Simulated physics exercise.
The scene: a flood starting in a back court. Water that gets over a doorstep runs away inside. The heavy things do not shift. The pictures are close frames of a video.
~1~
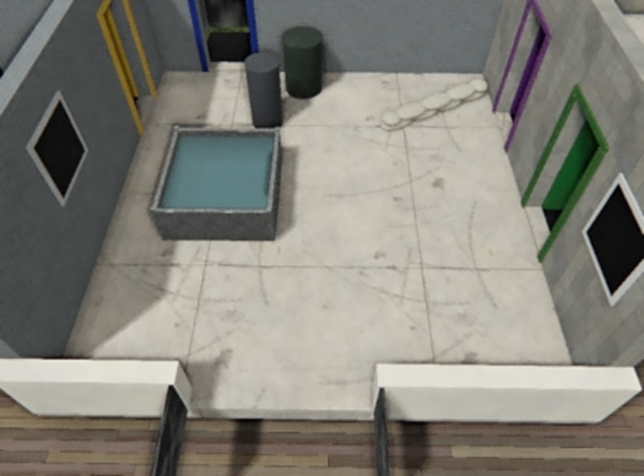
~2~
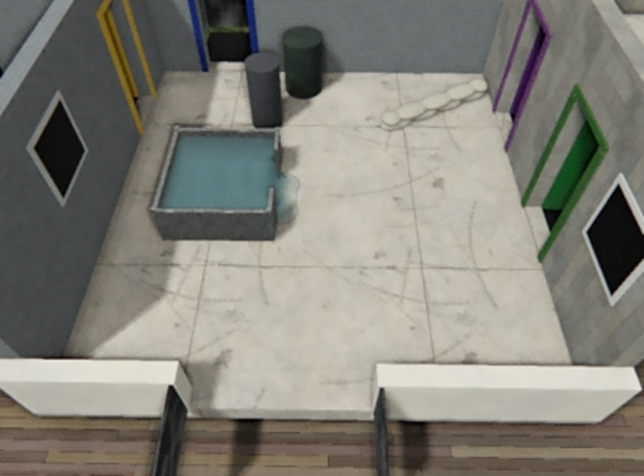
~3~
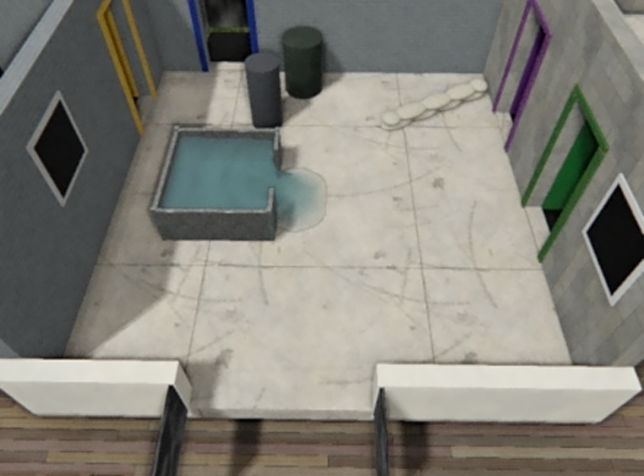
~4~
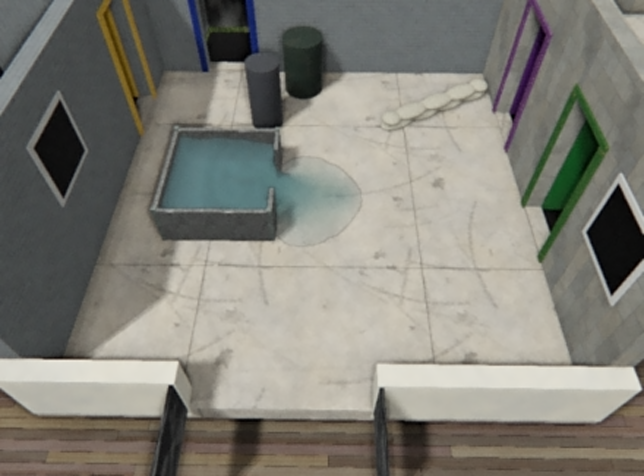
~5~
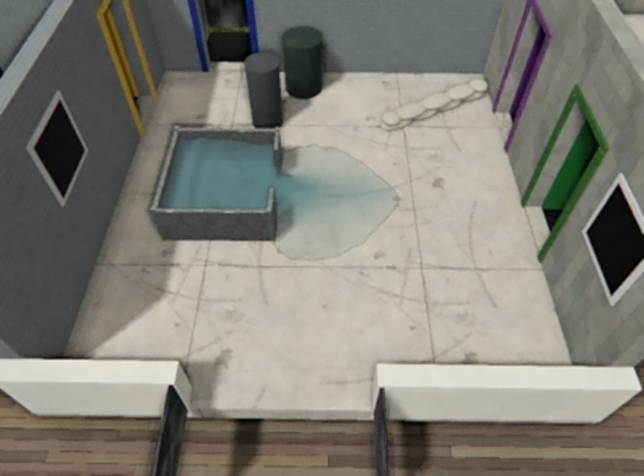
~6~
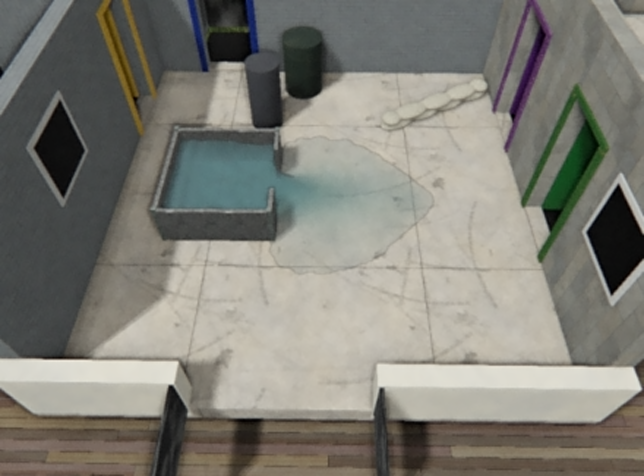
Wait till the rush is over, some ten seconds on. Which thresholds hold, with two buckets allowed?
One by one: The blue door admits no more than that; the yellow door admits no more than that; the purple door lets in a lot; the green door lets in a lot.
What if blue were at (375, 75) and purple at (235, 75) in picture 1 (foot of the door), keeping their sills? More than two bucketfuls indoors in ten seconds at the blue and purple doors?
Then: The blue door takes less, the purple door holds.
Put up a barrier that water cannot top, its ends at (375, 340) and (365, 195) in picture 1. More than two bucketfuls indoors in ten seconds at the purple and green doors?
In short: The purple one goes over; the green one takes less.
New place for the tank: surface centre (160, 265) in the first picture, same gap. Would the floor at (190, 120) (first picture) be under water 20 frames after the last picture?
Answer: Free of water.
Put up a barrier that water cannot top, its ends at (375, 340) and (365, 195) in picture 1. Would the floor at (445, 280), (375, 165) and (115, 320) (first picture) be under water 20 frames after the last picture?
One after the other: Free of water, flooded, no water.
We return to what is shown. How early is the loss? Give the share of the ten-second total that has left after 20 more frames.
Close to 50 %.
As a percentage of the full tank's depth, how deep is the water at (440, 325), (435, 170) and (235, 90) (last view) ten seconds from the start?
In that order: 8, 8 and 0 per cent.
A moment on, water covers 25 % of the floor; the blue door not reached, the yellow door not reached, the purple door not reached, the green door wet at the sill, nothing in.
Next, water covers 40 % of the floor; the blue door not reached, the yellow door not reached, the purple door under two buckets in, the green door over two buckets in.
Then, water covers 40 % of the floor; the blue door not reached, the yellow door not reached, the purple door over two buckets in, the green door over two buckets in.
Later, water covers 50 % of the floor; the blue door not reached, the yellow door not reached, the purple door far over two buckets in, the green door far over two buckets in.
In the end, water covers 70 % of the floor; the blue door not reached, the yellow door not reached, the purple door far over two buckets in, the green door far over two buckets in.
